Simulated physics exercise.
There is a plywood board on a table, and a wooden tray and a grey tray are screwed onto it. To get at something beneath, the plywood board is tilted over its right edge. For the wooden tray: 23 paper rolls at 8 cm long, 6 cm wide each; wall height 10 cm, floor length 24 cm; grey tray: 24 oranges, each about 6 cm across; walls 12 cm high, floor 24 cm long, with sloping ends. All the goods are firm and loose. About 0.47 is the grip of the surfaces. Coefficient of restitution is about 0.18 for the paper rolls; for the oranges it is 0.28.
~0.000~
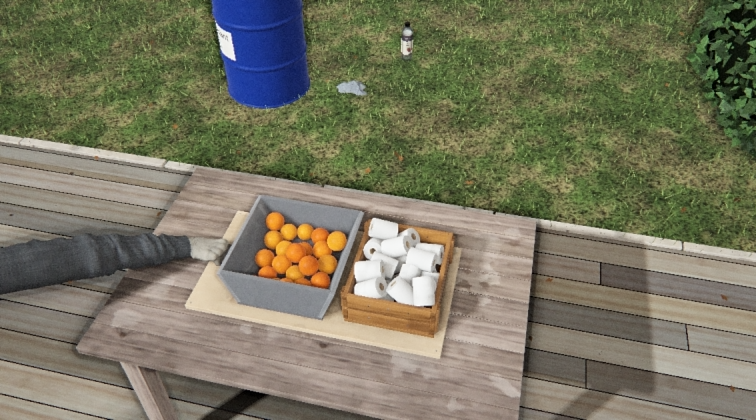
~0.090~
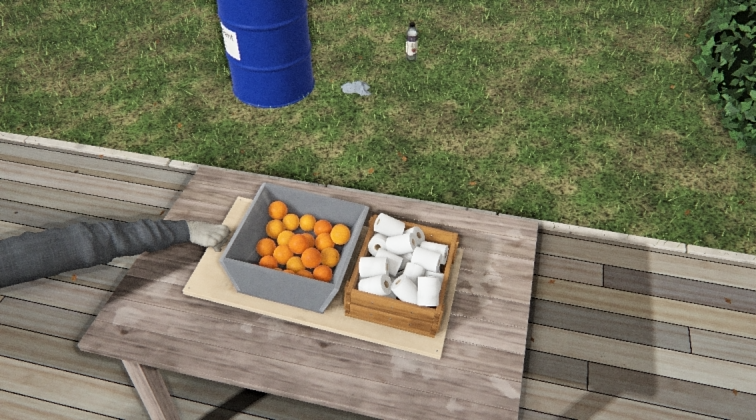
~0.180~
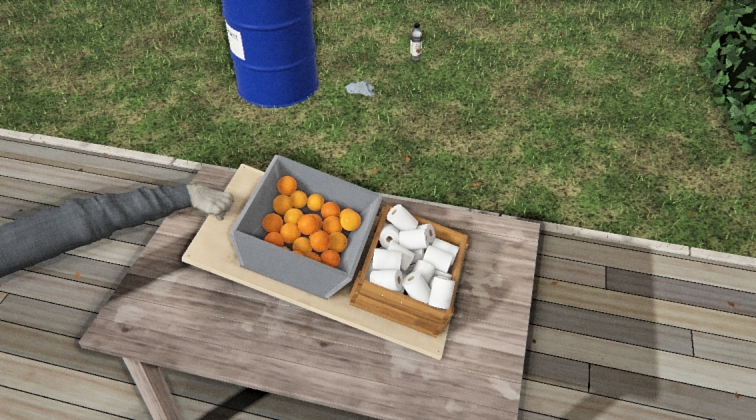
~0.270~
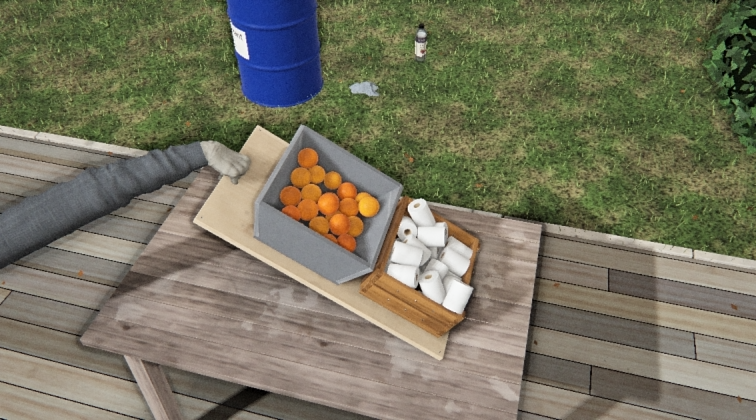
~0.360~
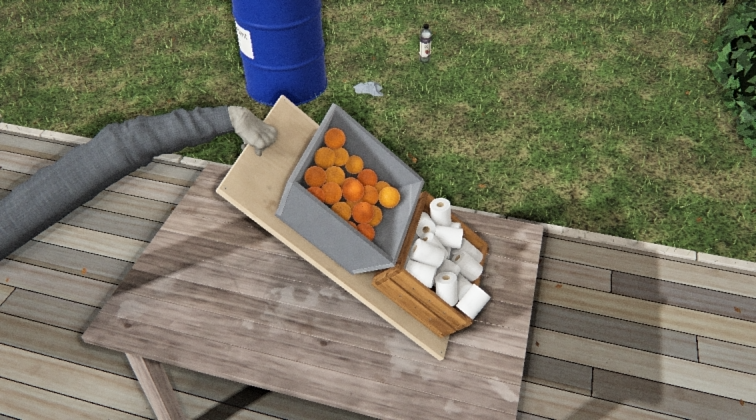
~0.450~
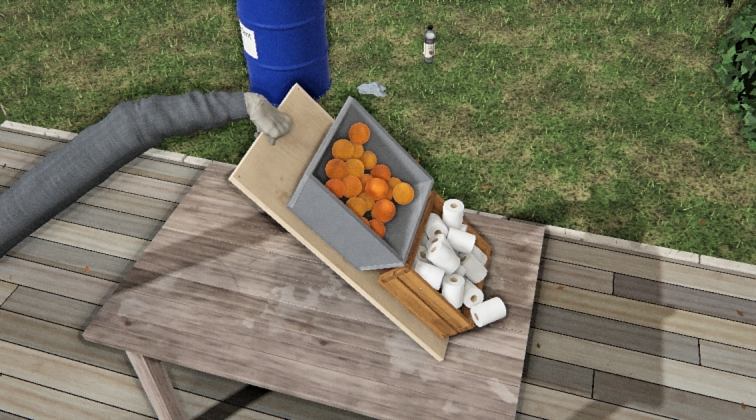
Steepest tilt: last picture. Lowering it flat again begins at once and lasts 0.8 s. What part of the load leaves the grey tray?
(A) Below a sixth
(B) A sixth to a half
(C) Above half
Below a sixth (A).
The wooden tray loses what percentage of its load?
Wooden tray: 10%.
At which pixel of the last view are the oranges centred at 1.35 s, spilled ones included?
Their middle is at about (317, 258).
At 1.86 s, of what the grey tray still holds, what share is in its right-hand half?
70 per cent, about.
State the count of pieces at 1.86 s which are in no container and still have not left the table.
Tally: Some 1.
After 0.67 s, tilt 37°; the wooden tray is down by 1 of 23 and the grey tray has all 24.
After 0.96 s, tilt 13°; the wooden tray is down by 2 of 23 and the grey tray is down by 2 of 24.
After 1.35 s, tilt 0°; the wooden tray is down by 2 of 23 and the grey tray is down by 2 of 24.
Outcome (at 1.86 s), the wooden tray is down by 2 of 23 and the grey tray is down by 2 of 24. Asked share, 2 of 24, 8 per cent.
